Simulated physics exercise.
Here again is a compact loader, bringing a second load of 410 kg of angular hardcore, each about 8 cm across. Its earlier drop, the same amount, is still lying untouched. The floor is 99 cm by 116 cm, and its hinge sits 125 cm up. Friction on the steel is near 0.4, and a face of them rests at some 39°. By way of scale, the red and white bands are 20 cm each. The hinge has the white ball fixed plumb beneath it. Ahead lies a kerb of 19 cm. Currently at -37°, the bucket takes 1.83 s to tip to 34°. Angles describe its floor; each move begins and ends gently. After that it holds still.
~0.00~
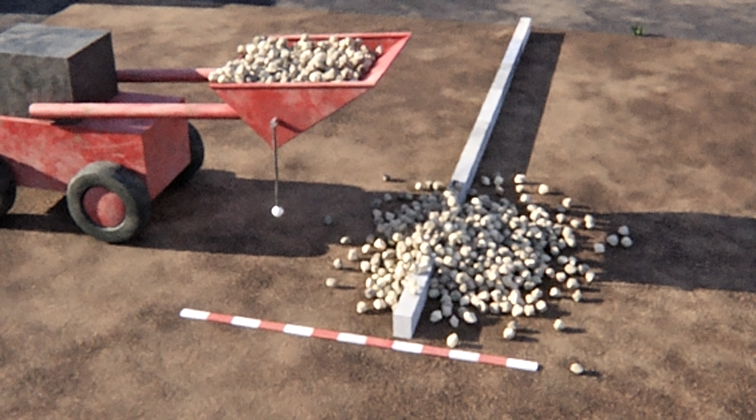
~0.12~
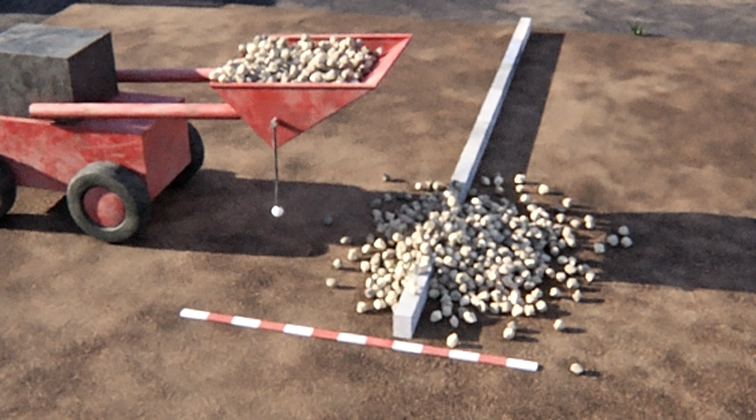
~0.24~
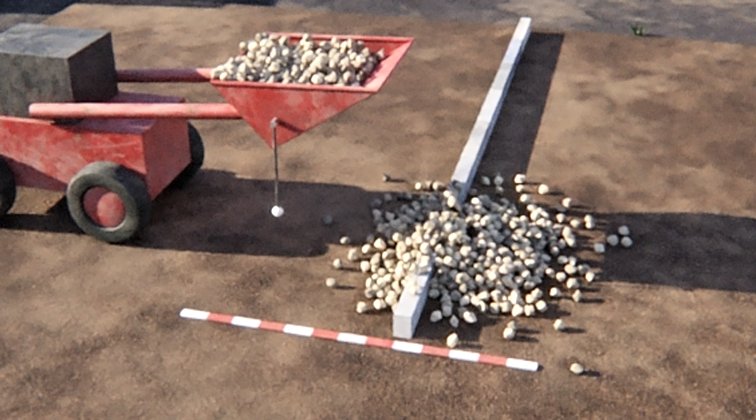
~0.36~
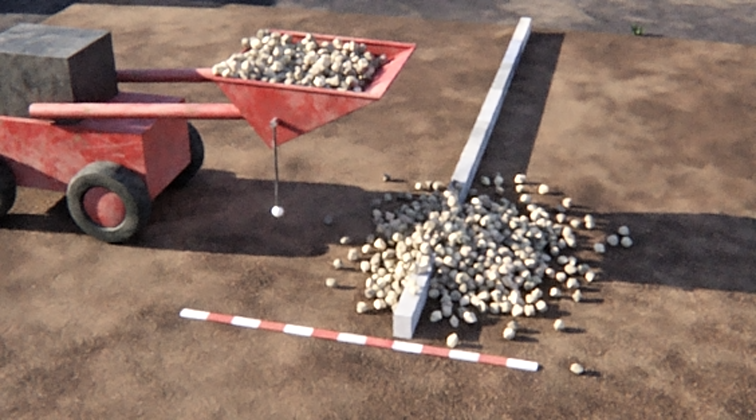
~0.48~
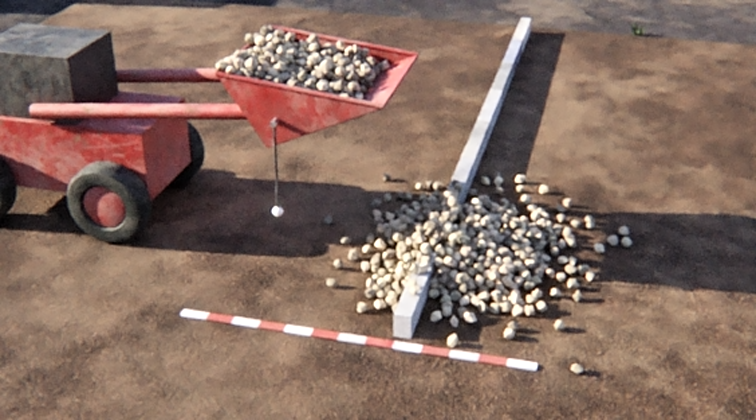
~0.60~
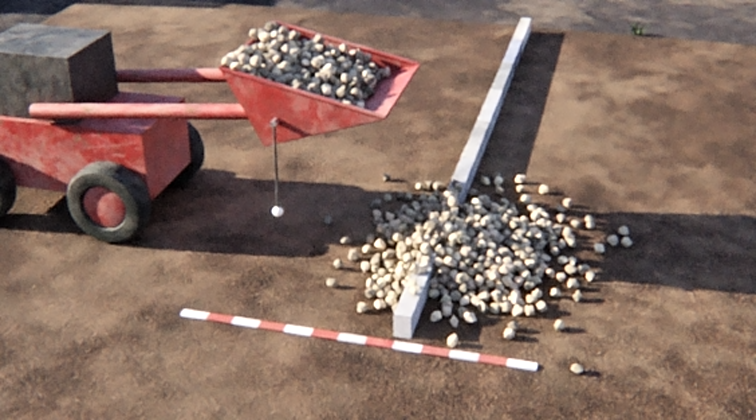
A red loader slowly tilts its bucket of pale stones beside a scattered stone pile.
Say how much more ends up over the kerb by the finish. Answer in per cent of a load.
Some 9 per cent is added.
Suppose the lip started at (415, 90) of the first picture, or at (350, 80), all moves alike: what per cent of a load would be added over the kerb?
Close to 60 per cent, followed by close to 0 per cent.
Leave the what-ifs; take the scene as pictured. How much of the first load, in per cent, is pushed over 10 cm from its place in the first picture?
Around 0 in a hundred.
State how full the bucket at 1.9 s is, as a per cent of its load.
Still inside: Some 65 %.
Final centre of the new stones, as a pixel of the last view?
(403, 229).
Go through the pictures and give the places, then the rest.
In the first frame, lip at (376, 84), floor tilted -37°, highest stones at (315, 49). The earlier load is highest near (442, 216), 29 cm above ground level, 30 % on this side of the kerb, 70 % over the kerb.
In the second frame, lip at (376, 86), floor tilted -36°, highest stones at (291, 47); the stones move at 0.1 m/s on average.
In the third frame, lip at (378, 91), floor tilted -34°, highest stones at (281, 46); the stones move at 0.1 m/s on average.
In the fourth frame, lip at (381, 98), floor tilted -30°, highest stones at (268, 42); the stones move at 0.2 m/s on average.
In the fifth frame, the bucket is at -25°, its lip at (383, 107); the top of the load is at (267, 39); the stones move at 0.2 m/s on average.
In the sixth frame, the bucket is at -19°, its lip at (385, 118); the top of the load is at (270, 35); the stones move at 0.2 m/s on average.
After 1.4 s the floor is at 23°; in per cent of one load, 100 in the bucket, 31 on this side of the kerb, 70 over the kerb; the foremost stones are at (601, 260).
After 1.9 s the floor is at 34°; in per cent of one load, 65 in the bucket, 65 on this side of the kerb, 70 over the kerb; the foremost stones are at (601, 260).
After 2.3 s the floor is at 34°; in per cent of one load, 25 in the bucket, 103 on this side of the kerb, 72 over the kerb; the foremost stones are at (601, 260).
After 5.0 s the floor is at 34°; in per cent of one load, 0 in the bucket, 122 on this side of the kerb, 78 over the kerb; the foremost stones are at (601, 260). Net gain over the kerb, 9.
